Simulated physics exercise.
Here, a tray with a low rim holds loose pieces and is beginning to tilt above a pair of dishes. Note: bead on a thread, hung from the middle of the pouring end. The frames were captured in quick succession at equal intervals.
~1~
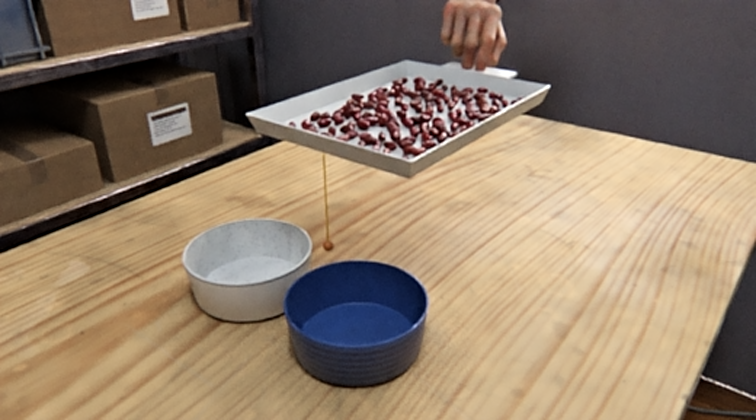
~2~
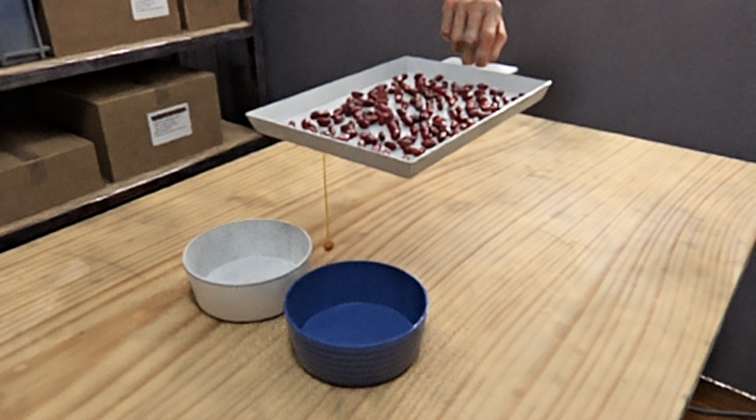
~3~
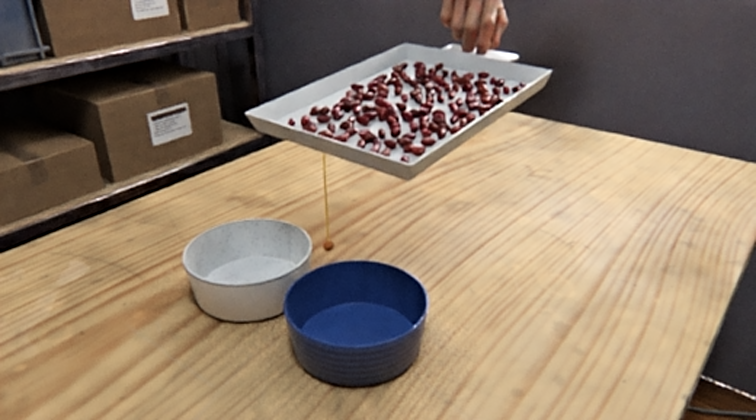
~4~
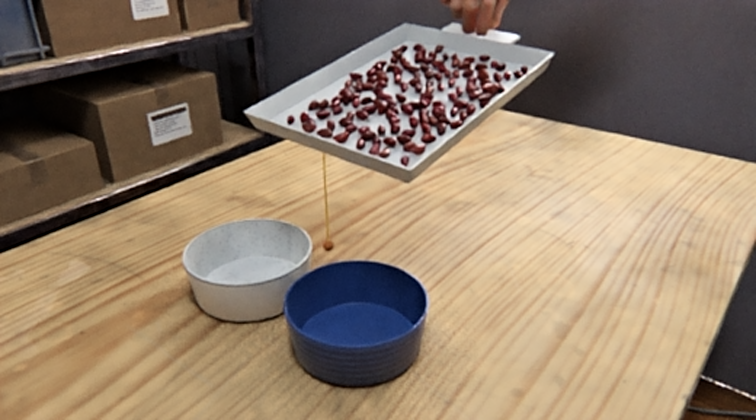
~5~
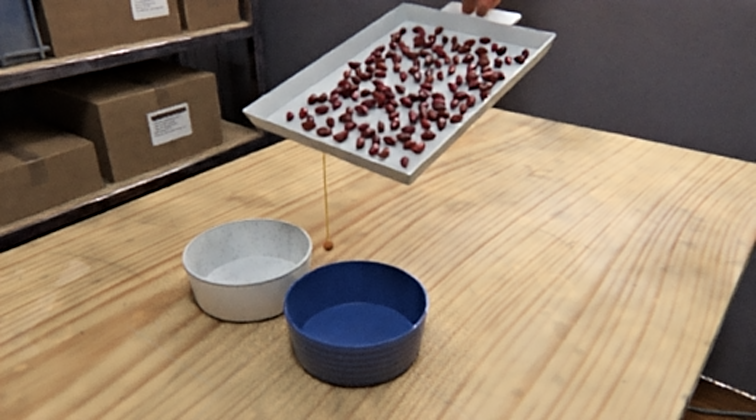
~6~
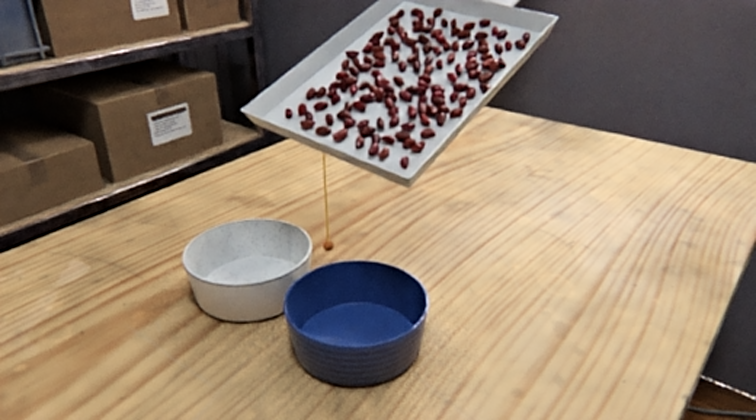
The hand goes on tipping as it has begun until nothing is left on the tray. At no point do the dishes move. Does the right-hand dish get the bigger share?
The right one fills more.
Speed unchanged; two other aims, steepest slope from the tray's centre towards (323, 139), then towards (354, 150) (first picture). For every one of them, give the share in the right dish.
Close to 20 percent first and close to 70 percent second.
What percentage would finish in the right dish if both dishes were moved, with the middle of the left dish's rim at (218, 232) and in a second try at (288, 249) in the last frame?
It would be roughly 40 per cent, followed by roughly 70 per cent.
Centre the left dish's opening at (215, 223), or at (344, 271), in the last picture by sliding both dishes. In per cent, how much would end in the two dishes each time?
Close to 30 in a hundred, followed by close to 70 in a hundred.
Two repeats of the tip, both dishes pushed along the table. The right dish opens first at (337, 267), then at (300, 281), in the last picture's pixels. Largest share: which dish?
The right-placed dish first, the right-placed dish second.
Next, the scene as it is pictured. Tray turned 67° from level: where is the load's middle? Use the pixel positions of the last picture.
Close to (370, 137).
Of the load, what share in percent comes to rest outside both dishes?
Somewhere around 10 in a hundred.
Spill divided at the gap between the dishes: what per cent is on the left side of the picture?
Roughly 60 in a hundred.
Soon, tray tipped steeply; nearly all on the tray; a small part in the air.
A while on, tray tipped past a quarter turn; a small part on the tray; about two thirds in the right dish; a stray few in the left dish; a small part outside both; about a quarter in the air.
Towards the end, tray tipped past a quarter turn; most in the right dish; a stray few in the left dish; a small part outside both.
Finally, tray tipped past a quarter turn; most in the right dish; a stray few in the left dish; a small part outside both.
